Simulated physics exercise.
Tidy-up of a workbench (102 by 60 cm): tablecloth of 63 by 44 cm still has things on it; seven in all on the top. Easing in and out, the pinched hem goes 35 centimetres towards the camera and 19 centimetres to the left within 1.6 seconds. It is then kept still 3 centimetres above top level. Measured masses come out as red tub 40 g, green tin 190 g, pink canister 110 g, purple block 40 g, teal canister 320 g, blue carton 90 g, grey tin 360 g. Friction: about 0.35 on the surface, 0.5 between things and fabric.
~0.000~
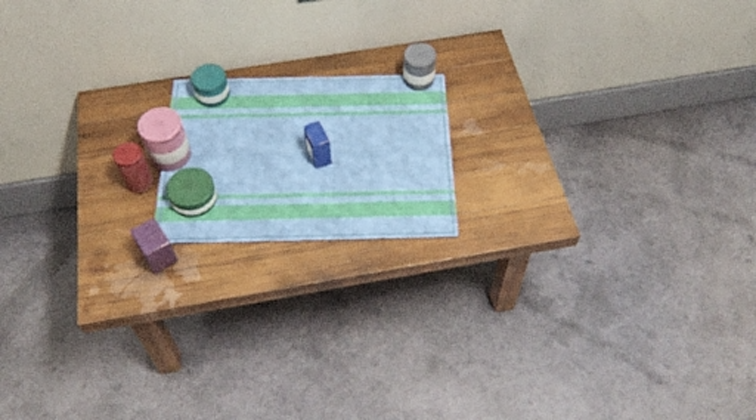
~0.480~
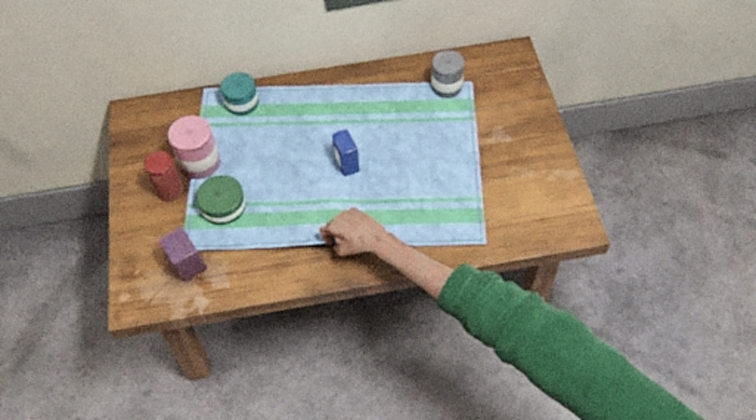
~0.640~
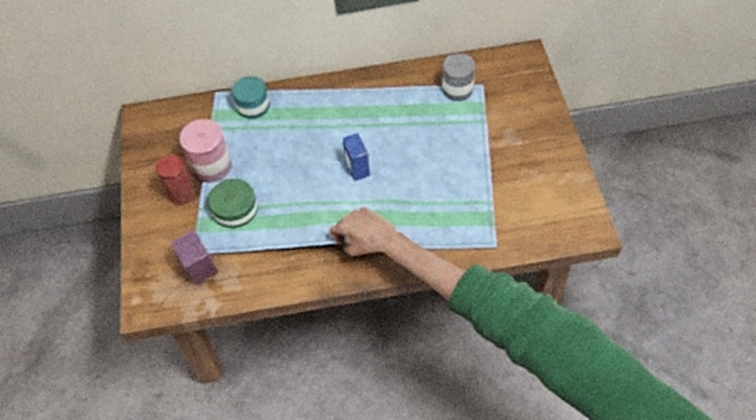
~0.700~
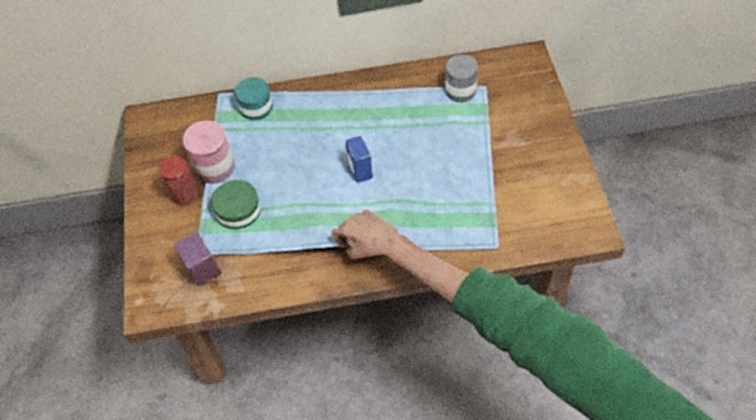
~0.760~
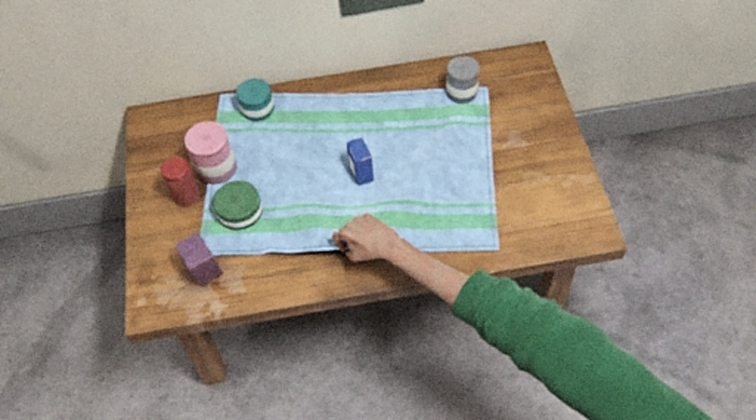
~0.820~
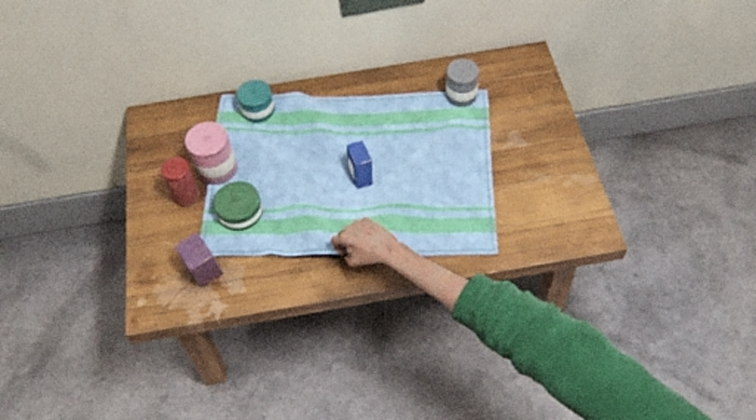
A blue tablecloth with green stripes lies on a wooden workbench against a pale wall, seen from above at an angle. A blue carton stands mid-cloth, a grey tin at upper right, and teal, pink, red, green and purple items line the left. The view shifts, sliding everything rightward and slightly down, as a green-sleeved arm appears and its hand pinches the near hem, drawing the cloth slightly nearer, rumpling it.
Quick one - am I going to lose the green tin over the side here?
Ends up off.
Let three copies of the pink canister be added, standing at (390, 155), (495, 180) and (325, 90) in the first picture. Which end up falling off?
Off the top, still on top, still on top.
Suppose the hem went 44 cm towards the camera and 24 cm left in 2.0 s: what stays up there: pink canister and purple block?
Result - pink canister: Still on top, purple block: Gone.
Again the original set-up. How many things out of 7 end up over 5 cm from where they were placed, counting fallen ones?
That comes to 6 of the things.
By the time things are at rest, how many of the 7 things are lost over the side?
Counted result: 2.
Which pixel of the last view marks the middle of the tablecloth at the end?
I'd say it sits around (301, 327) in the last picture.
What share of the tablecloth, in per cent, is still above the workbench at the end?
Near 40 in a hundred.
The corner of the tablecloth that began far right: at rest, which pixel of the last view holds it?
Roughly (423, 227).
At 1.2 s, 95 % of the tablecloth is still over the top; green tin 5 cm off its start, blue carton 12 cm off its start, grey tin 11 cm off its start.
At 1.5 s, 80 % of the tablecloth is still over the top; green tin 15 cm off its start, blue carton 25 cm off its start, grey tin 24 cm off its start.
At 1.9 s, 55 % of the tablecloth is still over the top; green tin 25 cm off its start at (209, 308), blue carton on its side, 38 cm off its start at (331, 327), grey tin 36 cm off its start at (403, 190).
At 2.2 s, 40 % of the tablecloth is still over the top; green tin over the edge, blue carton on its side, 43 cm off its start, grey tin 41 cm off its start.
At 3.8 s, 40 % of the tablecloth is still over the top; green tin over the edge, blue carton on its side, 43 cm off its start at (322, 354), grey tin 42 cm off its start at (394, 213), teal canister 41 cm off its start at (286, 240).
